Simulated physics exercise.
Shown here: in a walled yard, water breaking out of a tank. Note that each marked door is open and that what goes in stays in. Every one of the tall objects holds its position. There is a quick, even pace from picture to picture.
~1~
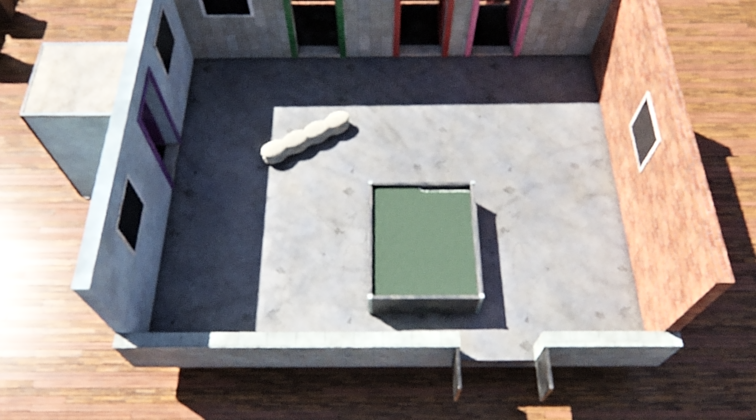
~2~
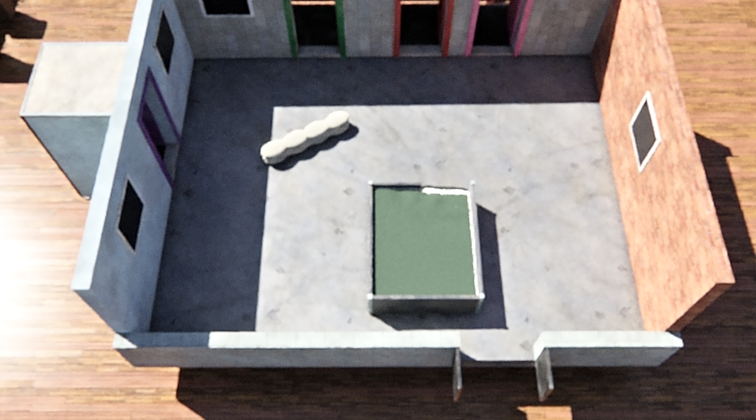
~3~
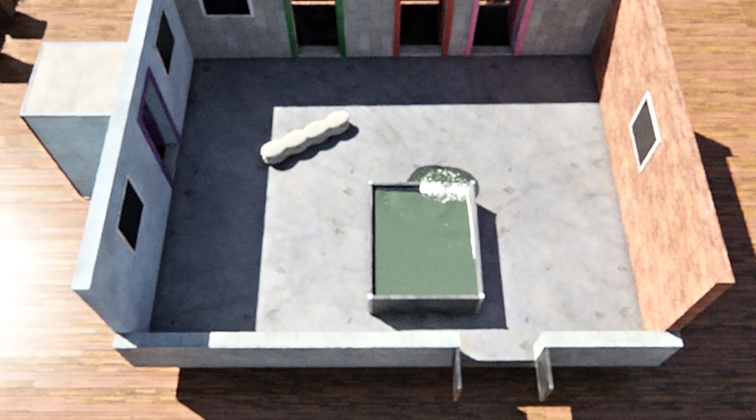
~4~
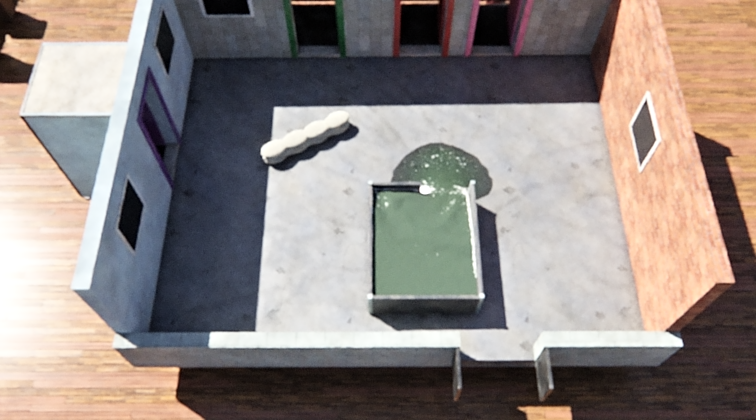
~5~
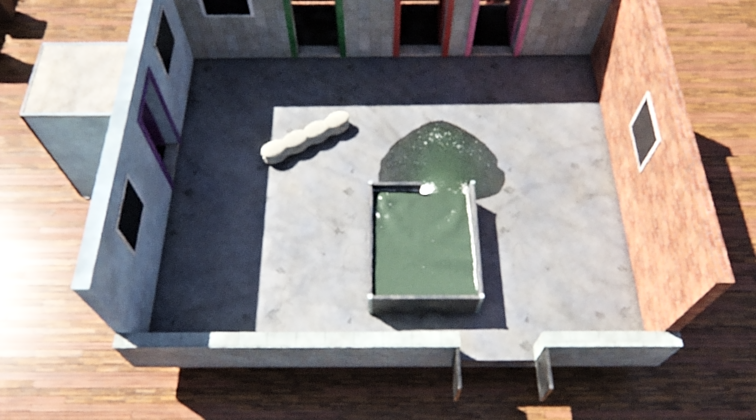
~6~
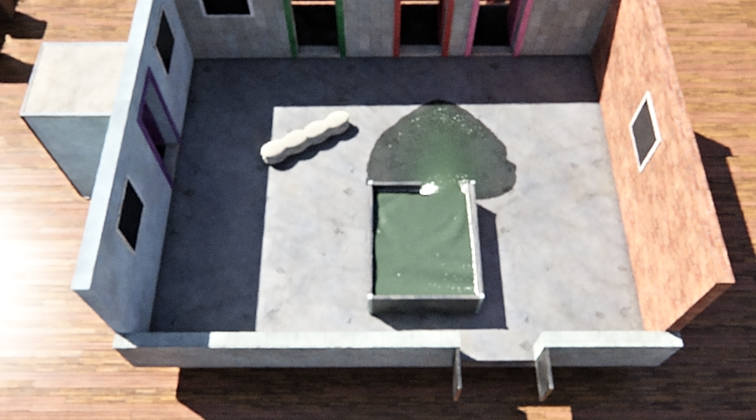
The clip opens on a walled yard with a square-cornered tank of still, green water and a pale, lumpy object lying nearby. Water then breaks out through the tank's far side, foaming at first, and spreads quickly across the paving in a widening, rounded dark green sheet toward the back wall.
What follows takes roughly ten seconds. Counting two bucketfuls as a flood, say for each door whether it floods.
Door by door: Green door - not flooded; red door - flooded; purple door - not flooded; pink door - flooded.
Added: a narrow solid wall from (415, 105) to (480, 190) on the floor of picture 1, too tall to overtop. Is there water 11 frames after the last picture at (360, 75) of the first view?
Looks like that place is swamped.
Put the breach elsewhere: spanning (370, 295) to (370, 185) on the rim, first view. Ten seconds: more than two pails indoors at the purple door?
I'd say the purple door crosses the line.
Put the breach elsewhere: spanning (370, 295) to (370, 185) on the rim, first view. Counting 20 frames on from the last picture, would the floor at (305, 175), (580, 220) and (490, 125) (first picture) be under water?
Result, in sequence: Sodden, spared by the spill, spared by the spill.
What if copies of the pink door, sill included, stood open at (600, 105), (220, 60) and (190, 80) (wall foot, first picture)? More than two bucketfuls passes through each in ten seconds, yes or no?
First door gets past it, second door doesn't reach it, third door gets past it.
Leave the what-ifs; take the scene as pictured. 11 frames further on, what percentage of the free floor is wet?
By my count, 30 percent.
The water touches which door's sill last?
Result: The purple one.
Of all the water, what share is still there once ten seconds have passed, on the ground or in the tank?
The share not yet gone is roughly 82 percent.
A moment on, water covers 20 % of the floor; the green door not reached, the red door wet at the sill, nothing in, the purple door not reached, the pink door not reached.
Next, water covers 30 % of the floor; the green door wet at the sill, nothing in, the red door over two buckets in, the purple door not reached, the pink door over two buckets in.
Then, water covers 35 % of the floor; the green door wet at the sill, nothing in, the red door far over two buckets in, the purple door not reached, the pink door far over two buckets in.
Later, water covers 45 % of the floor; the green door wet at the sill, nothing in, the red door far over two buckets in, the purple door wet at the sill, nothing in, the pink door far over two buckets in.
In the end, water covers 75 % of the floor; the green door wet at the sill, nothing in, the red door far over two buckets in, the purple door wet at the sill, nothing in, the pink door far over two buckets in.
